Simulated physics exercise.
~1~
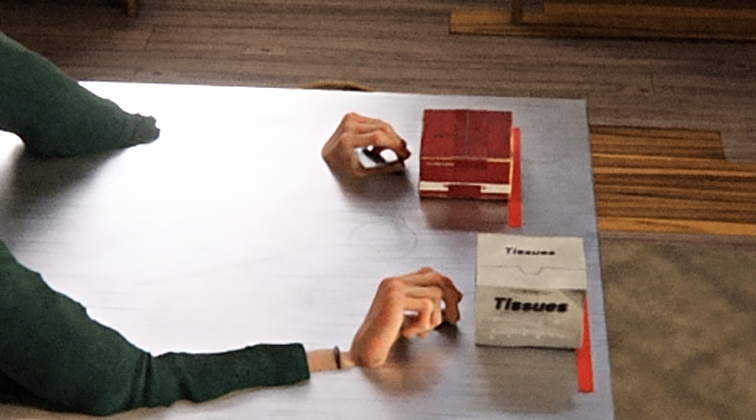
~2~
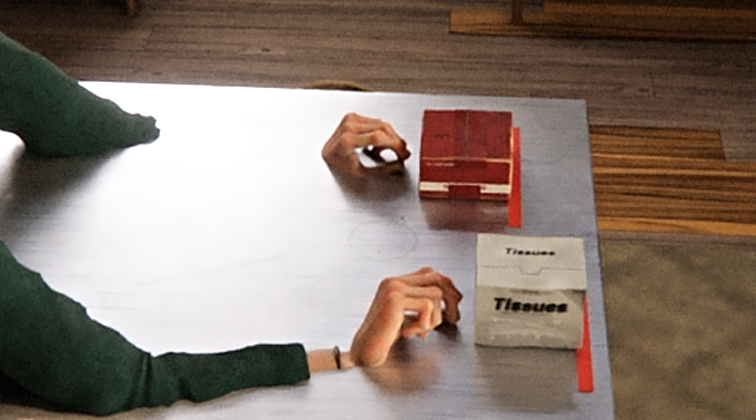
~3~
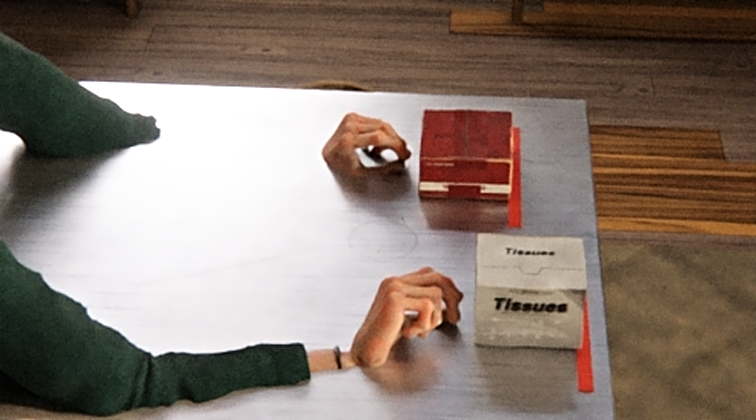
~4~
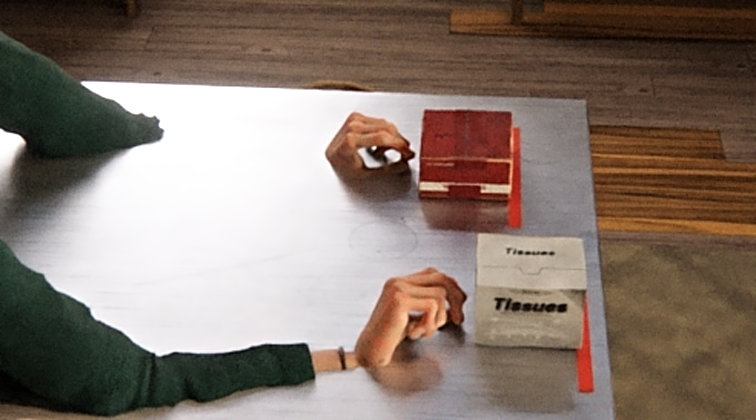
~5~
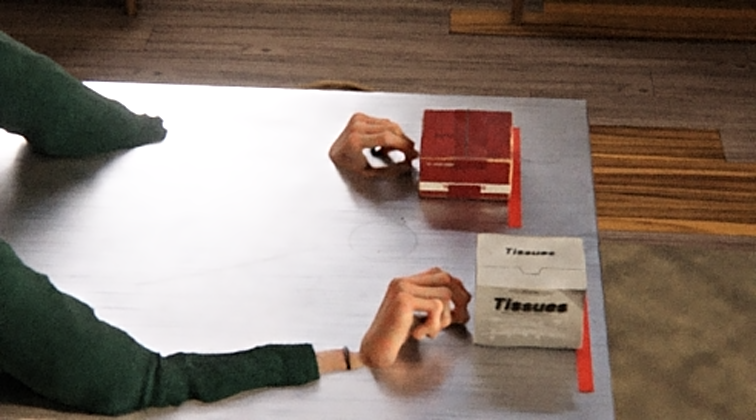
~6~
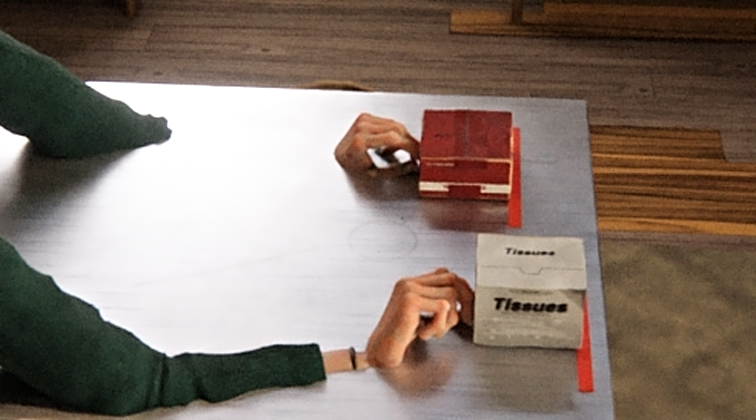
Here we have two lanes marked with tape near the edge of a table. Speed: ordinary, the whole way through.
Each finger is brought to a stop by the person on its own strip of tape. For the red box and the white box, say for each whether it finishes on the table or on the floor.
At the end, my guess is the red box is still up there afterwards; my guess is the white box has come off afterwards.
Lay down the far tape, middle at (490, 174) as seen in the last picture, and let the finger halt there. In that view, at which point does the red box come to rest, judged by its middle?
It finishes somewhere near (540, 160).
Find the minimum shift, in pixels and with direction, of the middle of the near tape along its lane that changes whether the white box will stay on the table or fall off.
Roughly 36 pixels to the left.
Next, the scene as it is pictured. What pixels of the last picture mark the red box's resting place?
Around (568, 157).
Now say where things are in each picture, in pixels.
The first picture shows red box (466, 153); white box (529, 290).
The second picture shows white box (528, 291).
The third picture shows red box (466, 153).
The fourth picture shows white box (528, 291).
The fifth picture shows red box (466, 153).
The sixth picture shows red box (466, 153); white box (528, 291).
Then, 1.50 s on from there, red box displaced about its own width near (564, 157); white box on its way down near (664, 403).
In the end, the red box is still on the table, near (568, 157); the white box drops to the floor.
